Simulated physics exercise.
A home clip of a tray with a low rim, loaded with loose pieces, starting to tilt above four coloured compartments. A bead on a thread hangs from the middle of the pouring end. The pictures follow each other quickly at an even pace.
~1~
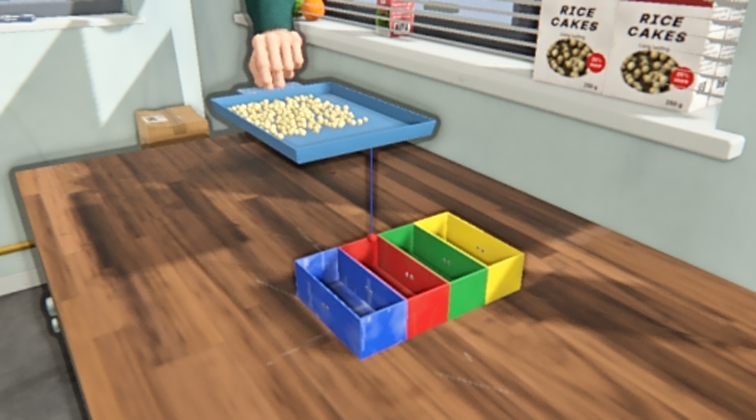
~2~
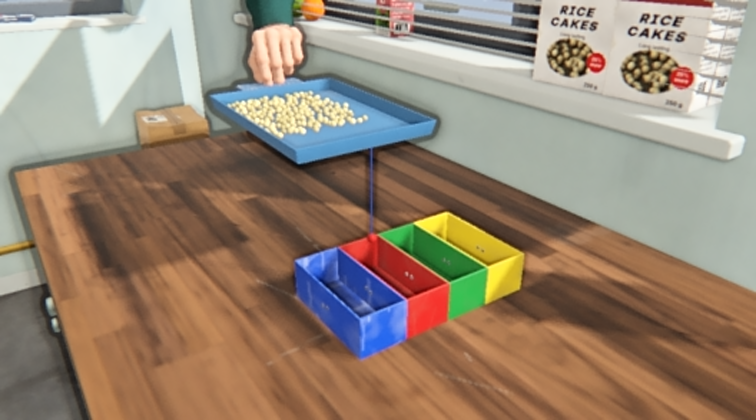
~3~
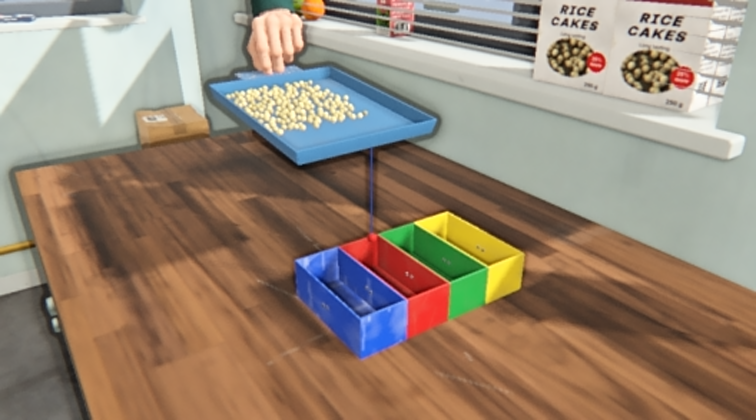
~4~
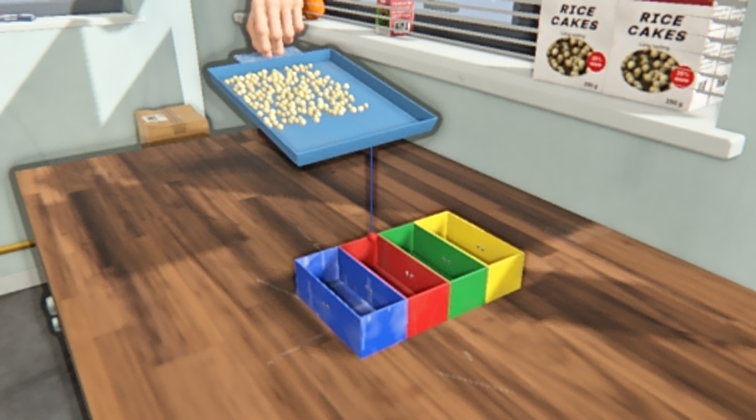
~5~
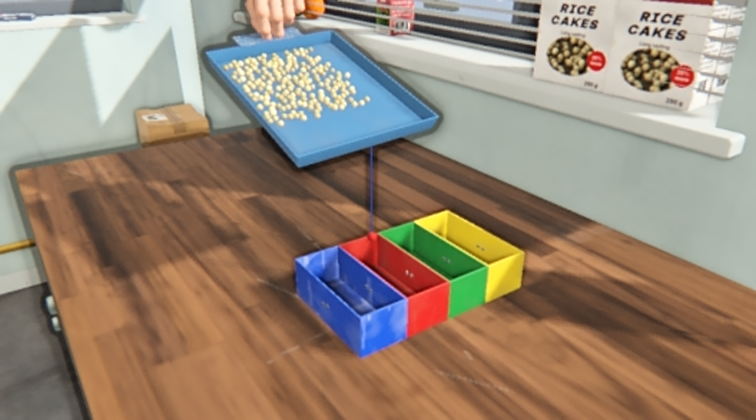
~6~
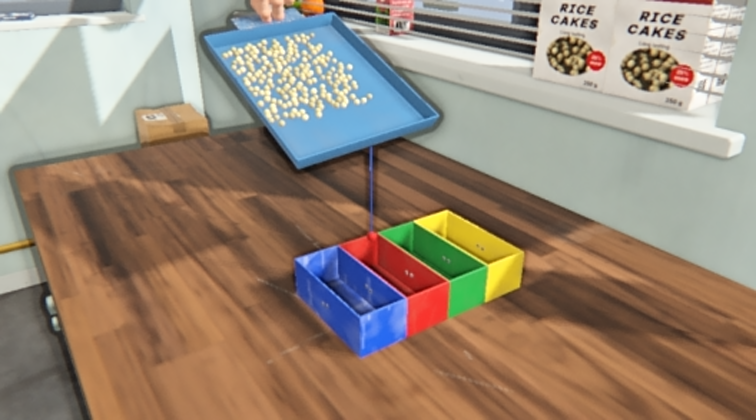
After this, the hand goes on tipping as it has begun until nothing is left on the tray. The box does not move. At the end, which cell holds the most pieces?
It favours the blue compartment.
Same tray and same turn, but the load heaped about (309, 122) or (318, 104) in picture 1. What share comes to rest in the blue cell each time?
About 60 and 50 per cent.
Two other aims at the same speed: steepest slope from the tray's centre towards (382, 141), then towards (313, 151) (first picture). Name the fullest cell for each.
The first try: Green. The second: The blue cell.
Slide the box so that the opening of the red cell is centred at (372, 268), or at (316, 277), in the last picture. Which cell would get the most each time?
One: The cell in blue. Two: The red one.
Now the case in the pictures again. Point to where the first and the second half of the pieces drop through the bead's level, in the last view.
First near (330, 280), later near (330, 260).
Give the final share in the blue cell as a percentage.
Roughly 60 in a hundred.
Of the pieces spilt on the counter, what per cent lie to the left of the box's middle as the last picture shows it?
Roughly 90 in a hundred.
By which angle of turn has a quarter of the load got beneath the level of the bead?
At some 75 degrees.
Shortly afterwards, tray tipped steeply; near half on the tray; only a few in the blue cell; near half falling or outside the box.
Next, tray tipped past a quarter turn; near a quarter on the tray; near a third in the blue cell; only a few in the red cell; only a few in the yellow cell; near half falling or outside the box.
Some moments later, tray tipped past a quarter turn; near half in the blue cell; a little in the red cell; only a few in the yellow cell; near a third falling or outside the box.
In the end, tray tipped past a quarter turn; near half in the blue cell; a little in the red cell; only a few in the yellow cell; none at all in the green cell; near a third outside the box.
